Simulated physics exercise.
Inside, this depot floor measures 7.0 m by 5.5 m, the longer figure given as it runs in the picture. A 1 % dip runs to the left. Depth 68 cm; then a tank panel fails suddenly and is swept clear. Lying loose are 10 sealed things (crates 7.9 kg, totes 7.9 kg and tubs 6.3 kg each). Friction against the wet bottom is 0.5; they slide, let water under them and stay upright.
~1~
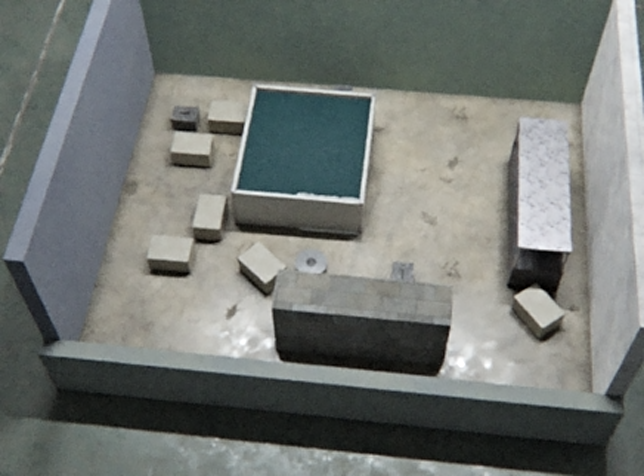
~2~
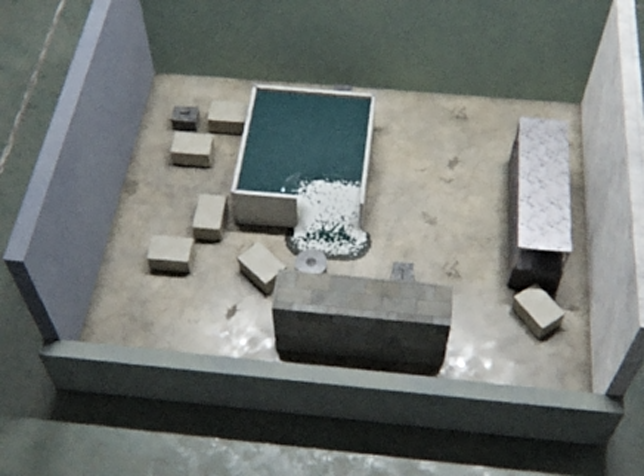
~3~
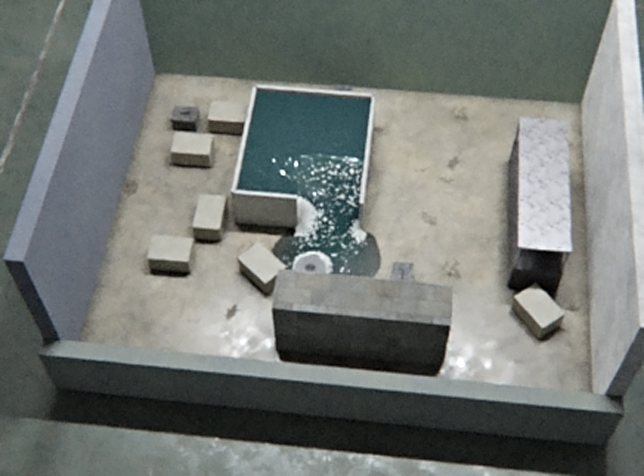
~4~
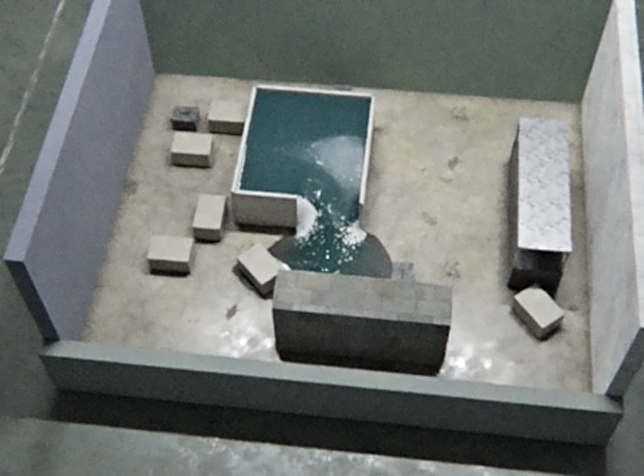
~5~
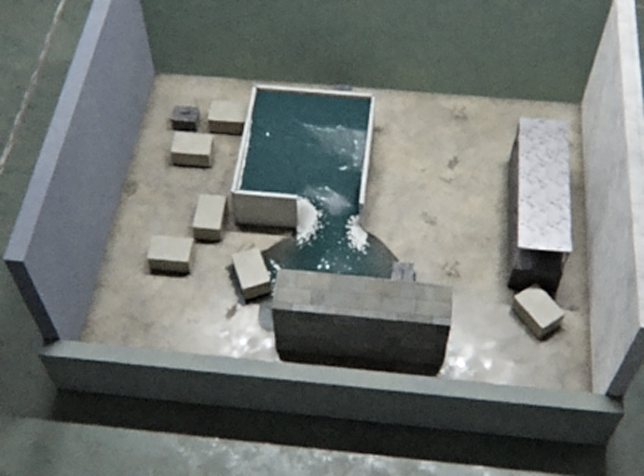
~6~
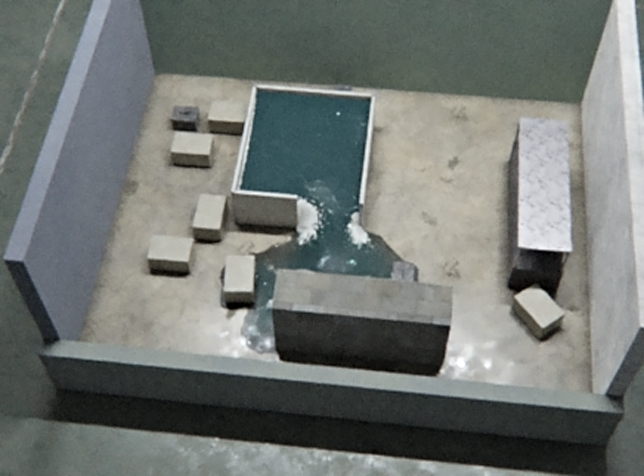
On a walled depot floor scattered with pale crates, a raised tank of green water opens at its near side and pours out in white froth. The water spreads toward a long grey block, a small round tub slides behind it, and then a nearby crate turns and shifts slightly toward the viewer.
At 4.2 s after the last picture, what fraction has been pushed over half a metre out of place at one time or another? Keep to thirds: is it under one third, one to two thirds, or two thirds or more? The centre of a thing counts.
The share is one to two thirds.
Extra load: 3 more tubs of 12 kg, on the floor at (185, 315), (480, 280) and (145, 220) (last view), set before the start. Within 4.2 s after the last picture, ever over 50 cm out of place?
In that order: Crosses the line, then crosses the line, then crosses the line.
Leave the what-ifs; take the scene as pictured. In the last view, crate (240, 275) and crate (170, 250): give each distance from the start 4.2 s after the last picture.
Answer, in order asked: 250 cm, 200 cm.
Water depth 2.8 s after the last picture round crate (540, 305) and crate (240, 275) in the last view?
I'd estimate 7 cm for the first and 14 cm for the second.
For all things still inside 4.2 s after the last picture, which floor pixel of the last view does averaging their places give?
The centre is close to (277, 164).
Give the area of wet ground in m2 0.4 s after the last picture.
Roughly 8.5 m2.
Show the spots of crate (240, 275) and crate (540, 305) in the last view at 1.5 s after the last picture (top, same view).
Roughly (129, 271), then roughly (581, 297).
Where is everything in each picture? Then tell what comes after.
The first picture shows a tub at (311, 262) rests on the ground; a crate at (262, 262) rests on the ground; 3.7 m2 under water; 0 of 10 have shifted.
The second picture shows a tub at (311, 262) rests on the ground; a crate at (262, 262) rests on the ground; 4.2 m2 under water; 0 of 10 have shifted.
The third picture shows a tub at (310, 268) rests on the ground, 10 cm from its start; a crate at (262, 262) rests on the ground; 4.9 m2 under water; 1 of 10 have shifted.
In the fourth picture, a tub is out of sight; a crate at (261, 263), on the bottom; 5.8 m2 under water; 1 of 10 have shifted.
In the fifth picture, a tub is out of sight; a crate at (251, 268) rests on the ground, 18 cm from its start; 6.3 m2 under water; 2 of 10 have shifted.
In the sixth picture, a tub is out of sight; a crate at (239, 273) rests on the ground, 36 cm from its start; 6.7 m2 under water; 2 of 10 have shifted.
Then, 0.4 s after the last picture 1 of 10 are over 50 cm from their spots; 1 afloat.
Then, 1.5 s after the last picture 4 of 10 are over 50 cm from their spots; 2 afloat.
Then, 2.8 s after the last picture 5 of 10 are over 50 cm from their spots; 4 afloat.
Then, 4.2 s after the last picture 5 of 10 are over 50 cm from their spots, and 5 have been at some point; 3 afloat.
